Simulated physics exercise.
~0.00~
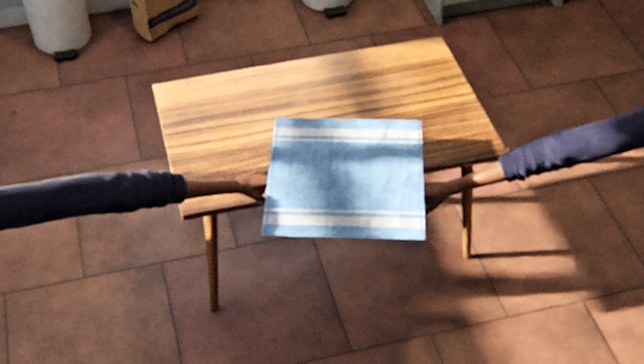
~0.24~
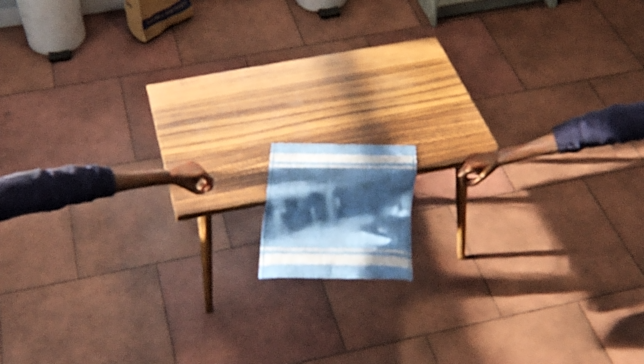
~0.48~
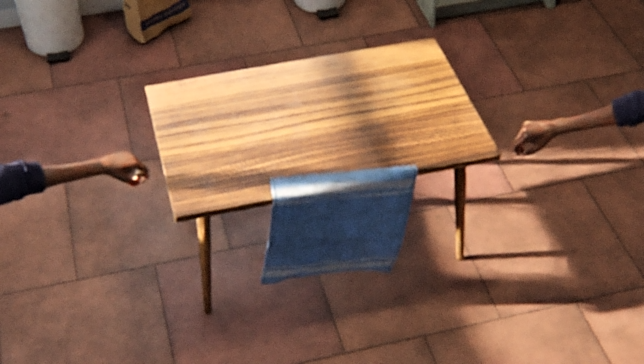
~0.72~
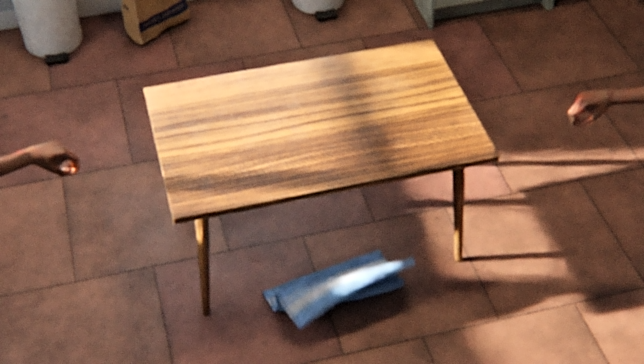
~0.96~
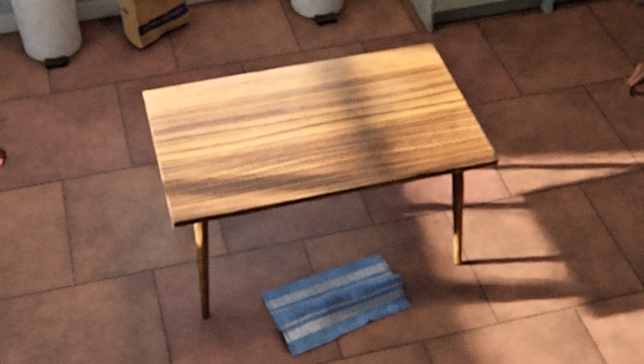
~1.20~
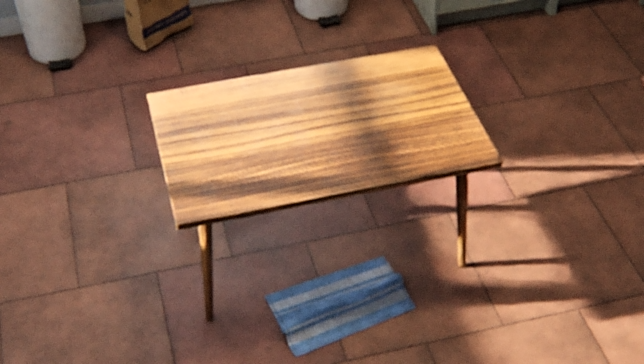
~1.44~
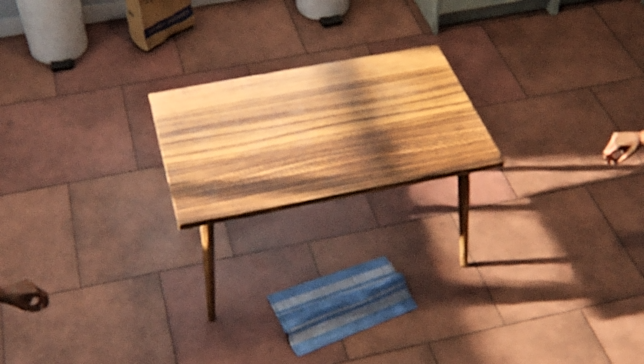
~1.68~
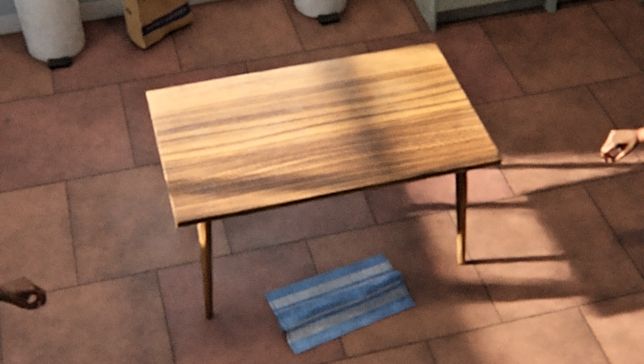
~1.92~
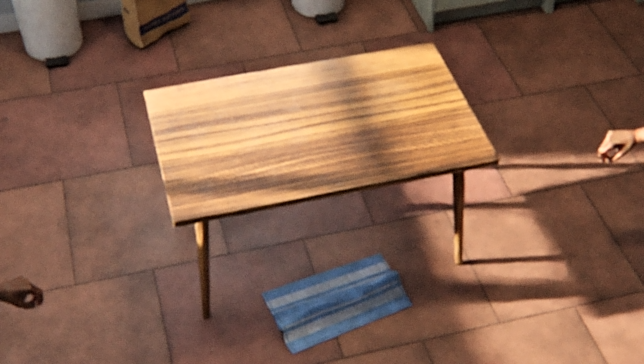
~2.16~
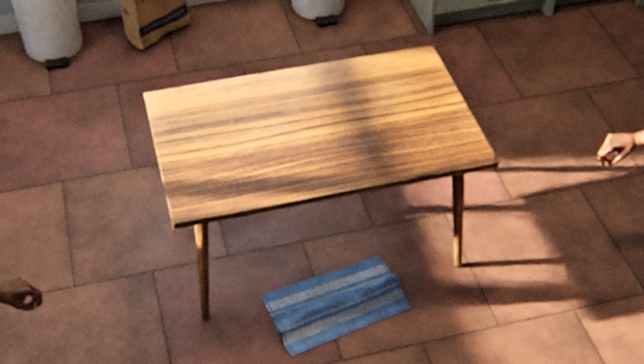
Blue striped tea towel released by two hands over a wooden table's front edge, slipping off and settling crumpled on tiles.
